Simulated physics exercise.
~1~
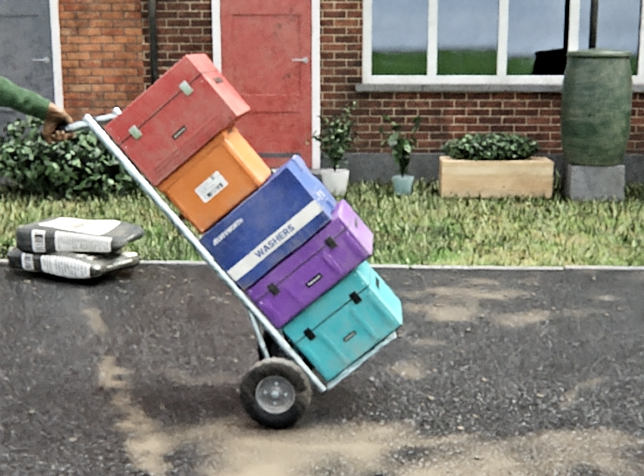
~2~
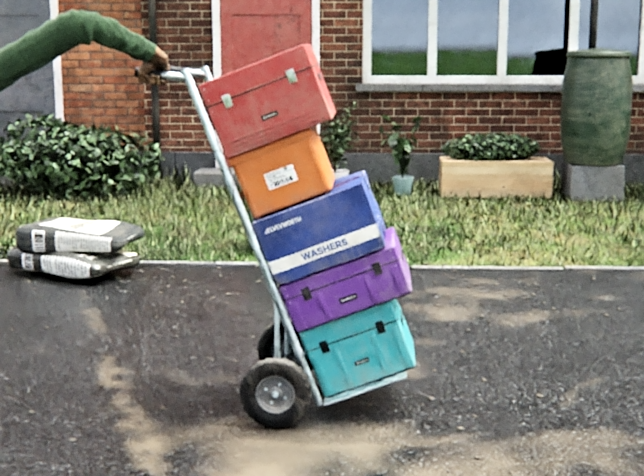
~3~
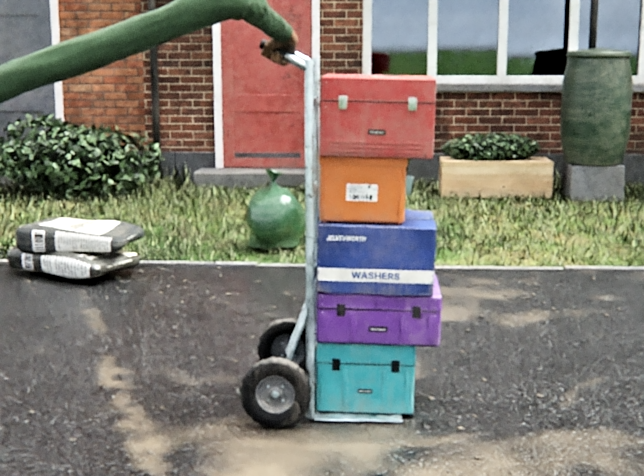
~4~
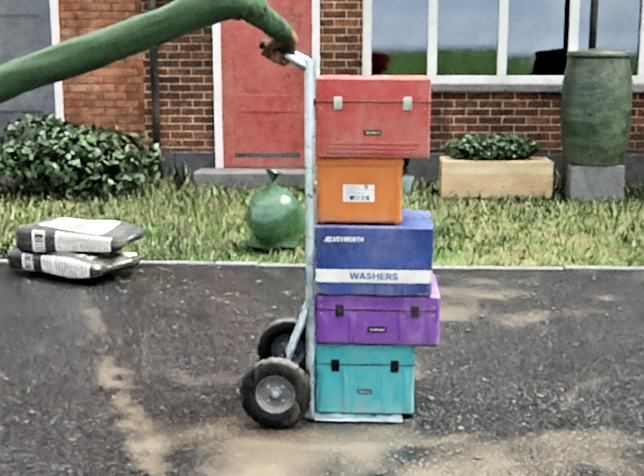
A green-sleeved arm swung a tilted sack truck upright on the driveway, carrying a red toolbox, an orange tote, a blue box, and purple and turquoise toolboxes, and at the end all five were still stacked on it as the hand held the handle.
